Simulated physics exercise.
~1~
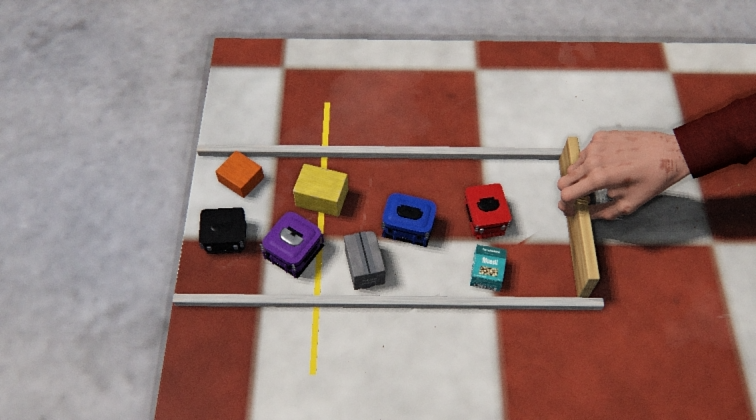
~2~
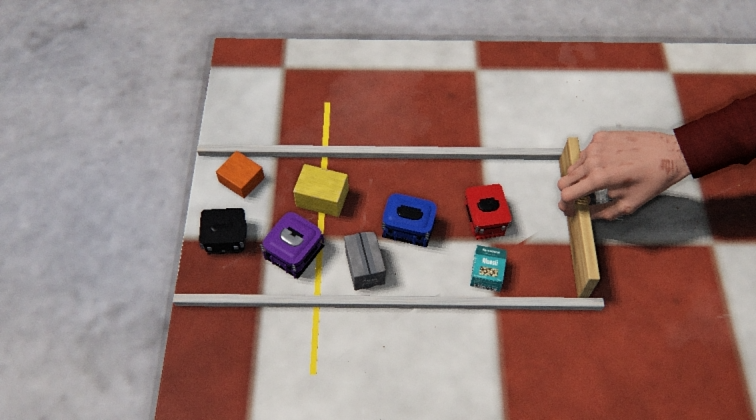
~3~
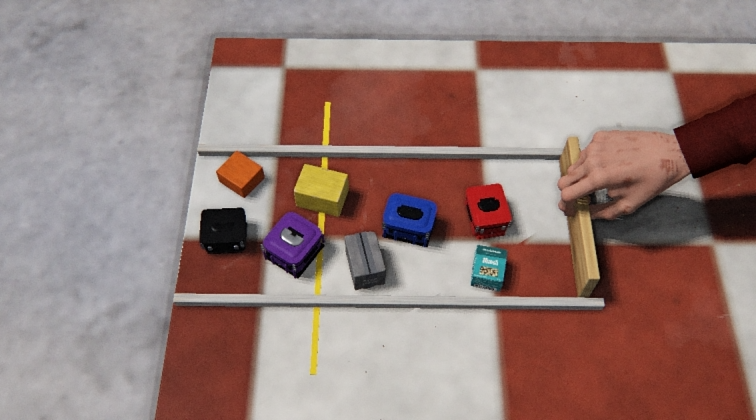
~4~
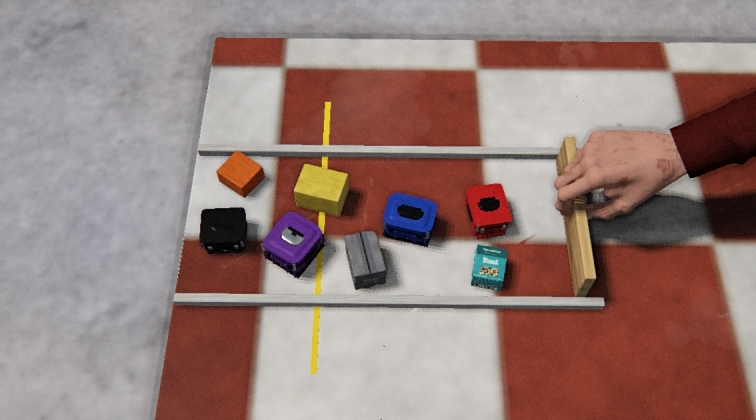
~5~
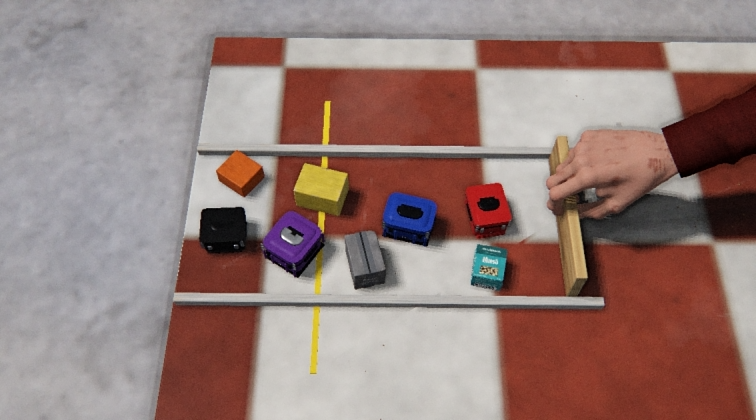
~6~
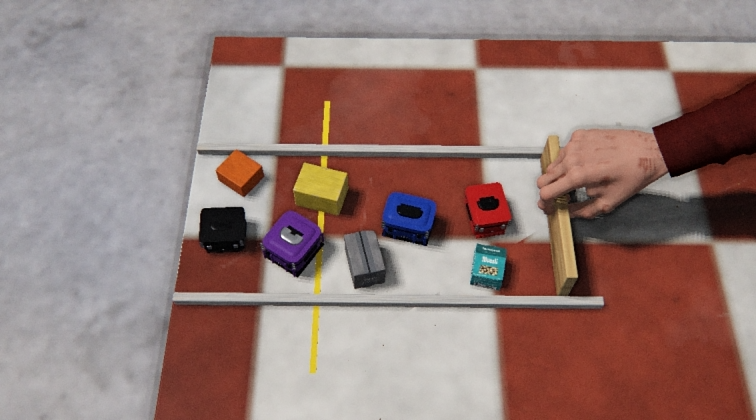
The clip shows small coloured blocks and cases lying between two pale rails on a checkered surface crossed by yellow tape, while a hand at the right holds a wooden board still, then slides it slightly left, the objects staying put.
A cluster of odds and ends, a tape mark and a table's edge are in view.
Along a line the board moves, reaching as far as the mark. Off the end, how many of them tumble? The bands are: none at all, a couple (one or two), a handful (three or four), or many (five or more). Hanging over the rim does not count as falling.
It is none at all.
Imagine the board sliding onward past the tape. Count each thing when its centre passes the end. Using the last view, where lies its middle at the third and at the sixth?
Pixels in order: Roughly (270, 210), roughly (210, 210).
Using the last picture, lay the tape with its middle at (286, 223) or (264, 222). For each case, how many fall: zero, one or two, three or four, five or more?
Place by place, the count is one or two and then either three or four.
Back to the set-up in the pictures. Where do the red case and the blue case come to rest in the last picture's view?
They come to rest around (303, 207) and (260, 218).
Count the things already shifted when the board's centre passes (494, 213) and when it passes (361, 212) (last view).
The number moved is 2 and then 6.
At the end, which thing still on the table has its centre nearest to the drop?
Result - the black case.
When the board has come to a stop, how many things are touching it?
2 touch it.
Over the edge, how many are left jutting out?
1 is the number.
A little later, none off yet; black case at rest near (224, 230); orange block at rest near (240, 173); purple case at rest near (293, 243).
Next, none off yet; black case at rest near (223, 230); orange block at rest near (240, 173); purple case shifted about its own width near (260, 258).
When it is over, the number that fall off is zero.
